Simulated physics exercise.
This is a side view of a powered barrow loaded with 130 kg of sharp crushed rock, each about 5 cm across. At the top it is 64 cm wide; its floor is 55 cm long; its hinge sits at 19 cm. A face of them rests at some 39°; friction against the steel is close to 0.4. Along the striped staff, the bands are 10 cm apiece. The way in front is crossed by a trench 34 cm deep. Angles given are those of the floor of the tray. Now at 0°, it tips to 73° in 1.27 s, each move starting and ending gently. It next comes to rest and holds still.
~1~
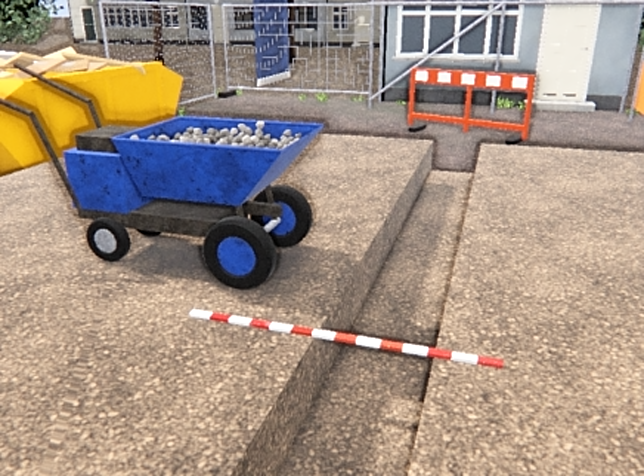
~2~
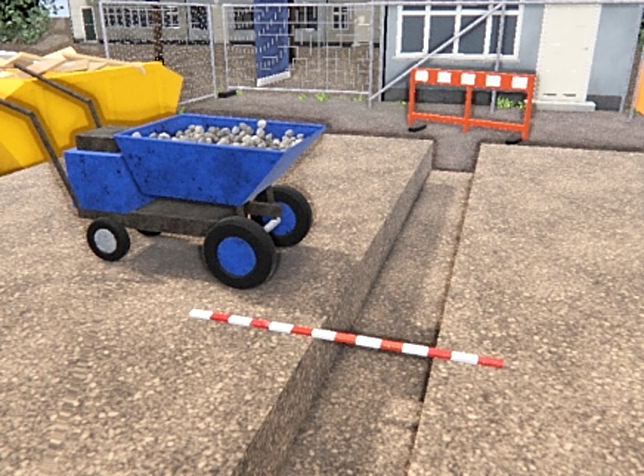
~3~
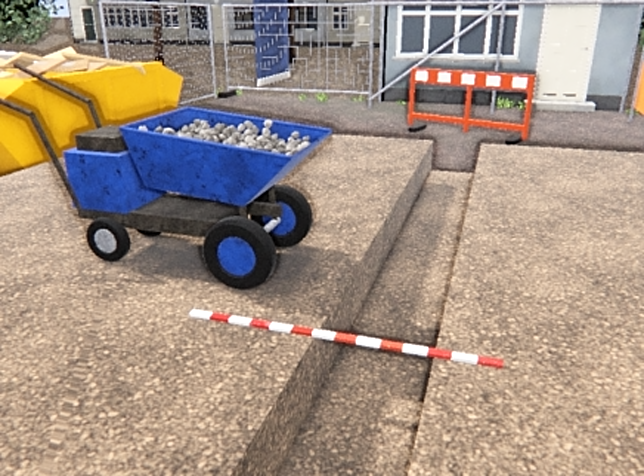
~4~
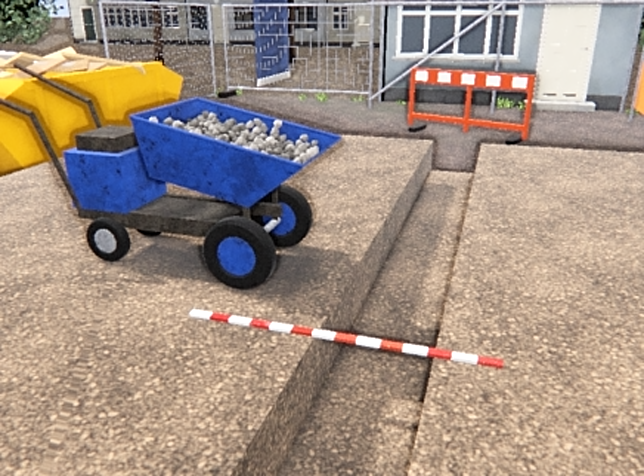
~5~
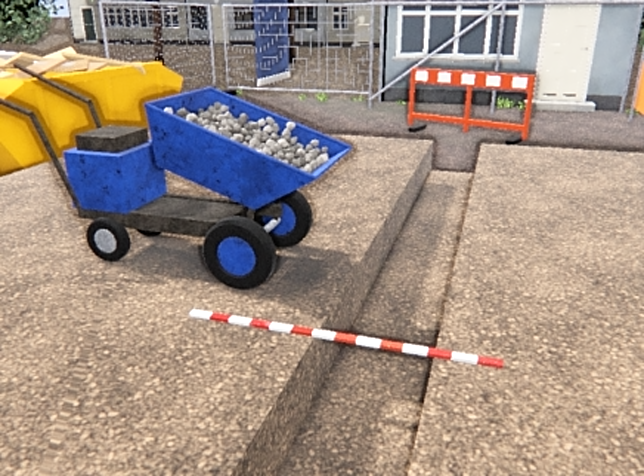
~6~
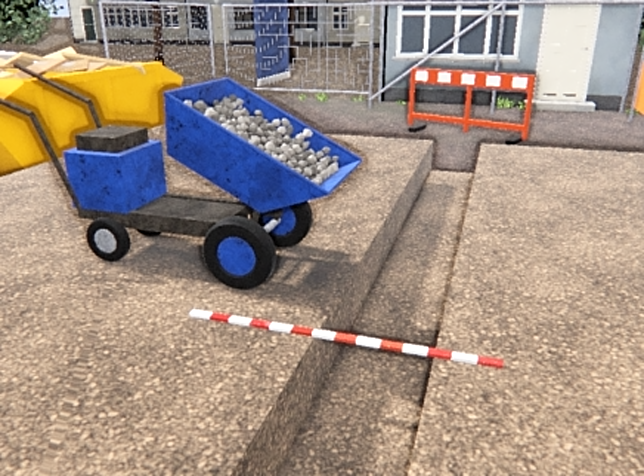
The clip opens on a blue powered barrow loaded with grey crushed rock, standing level beside a trench crossed by a red-and-white striped staff. The tray begins tilting slowly, then its back end rises steadily and its front lip lowers toward the right, while the wheels stay still and the stones remain inside.
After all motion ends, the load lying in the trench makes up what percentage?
It makes up about 100 per cent.
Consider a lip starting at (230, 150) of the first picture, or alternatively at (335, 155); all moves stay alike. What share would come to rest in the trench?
From the first spot near 60, from the second near 70 per cent.
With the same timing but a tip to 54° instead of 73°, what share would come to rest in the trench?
Share in trench: Approx. 10%.
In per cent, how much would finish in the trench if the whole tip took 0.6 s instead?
It'd be some 100 per cent.
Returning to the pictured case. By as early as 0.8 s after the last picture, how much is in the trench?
Roughly 30 percent of the load.
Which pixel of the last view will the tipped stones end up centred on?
Roughly (404, 327), I'd say.
Then, 0.4 s after the last picture the floor is at 61°, 100 % in the tray; the foremost stones are at (360, 226).
Then, 0.8 s after the last picture the floor is at 73°, 70 % in the tray, 30 % in the trench; the foremost stones are at (435, 349).
Then, 1.2 s after the last picture the floor is at 73°, 30 % in the tray, 70 % in the trench; the foremost stones are at (441, 333).
Then, 3.1 s after the last picture the floor is at 73°, 0 % in the tray, 100 % in the trench; the foremost stones are at (441, 331).
